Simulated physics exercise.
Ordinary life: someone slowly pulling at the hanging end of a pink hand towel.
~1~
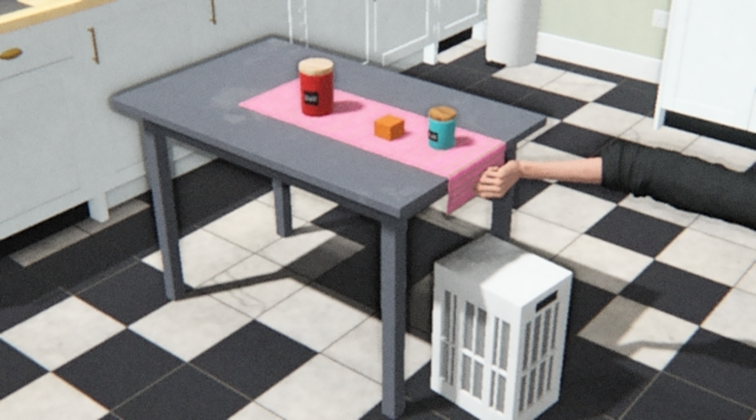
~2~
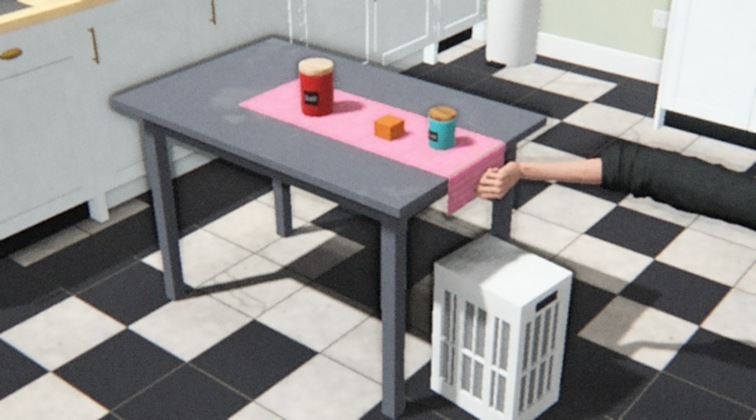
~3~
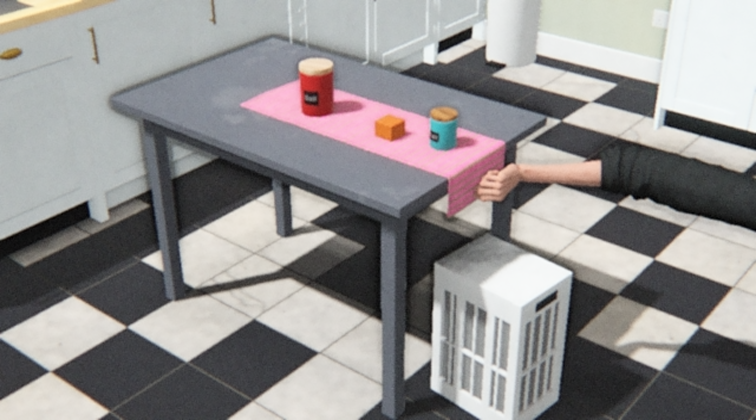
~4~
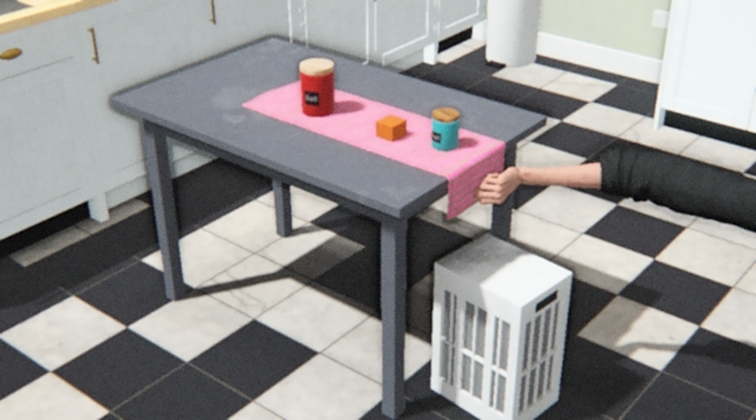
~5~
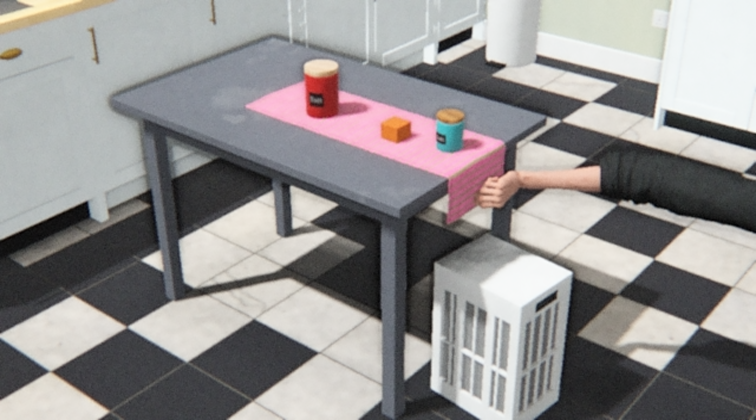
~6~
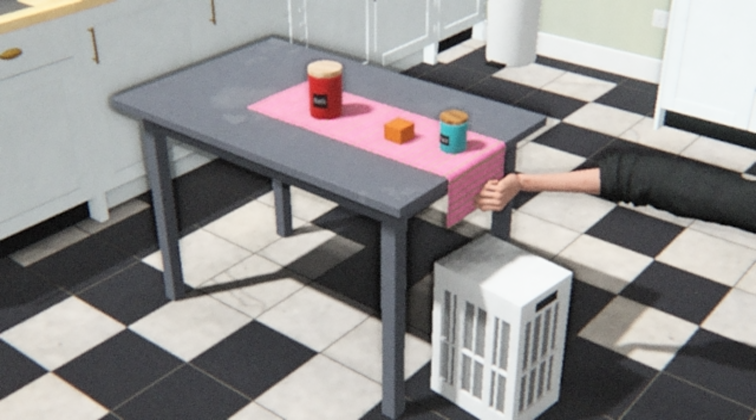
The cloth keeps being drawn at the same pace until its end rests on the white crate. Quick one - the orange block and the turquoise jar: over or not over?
Orange block: Not over; turquoise jar: Over.
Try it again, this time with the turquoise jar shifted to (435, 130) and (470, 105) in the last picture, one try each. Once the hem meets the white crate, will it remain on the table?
So, try one: It ends up off the top; try two: It never leaves the top.
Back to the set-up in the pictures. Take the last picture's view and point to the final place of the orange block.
I'd put it close to (442, 145).
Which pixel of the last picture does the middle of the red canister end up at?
It ends up roughly at (364, 103).
Then, 0.34 s past the final frame, hem going down; block moved a little; jar carried along near (469, 137).
Then, 0.76 s past the final frame, hem going down; block carried along near (431, 141); jar over the edge.
When it is over, hem on the crate; block carried along near (442, 145); jar over the edge. The orange block keeps clear of the edge and the turquoise jar falls off.
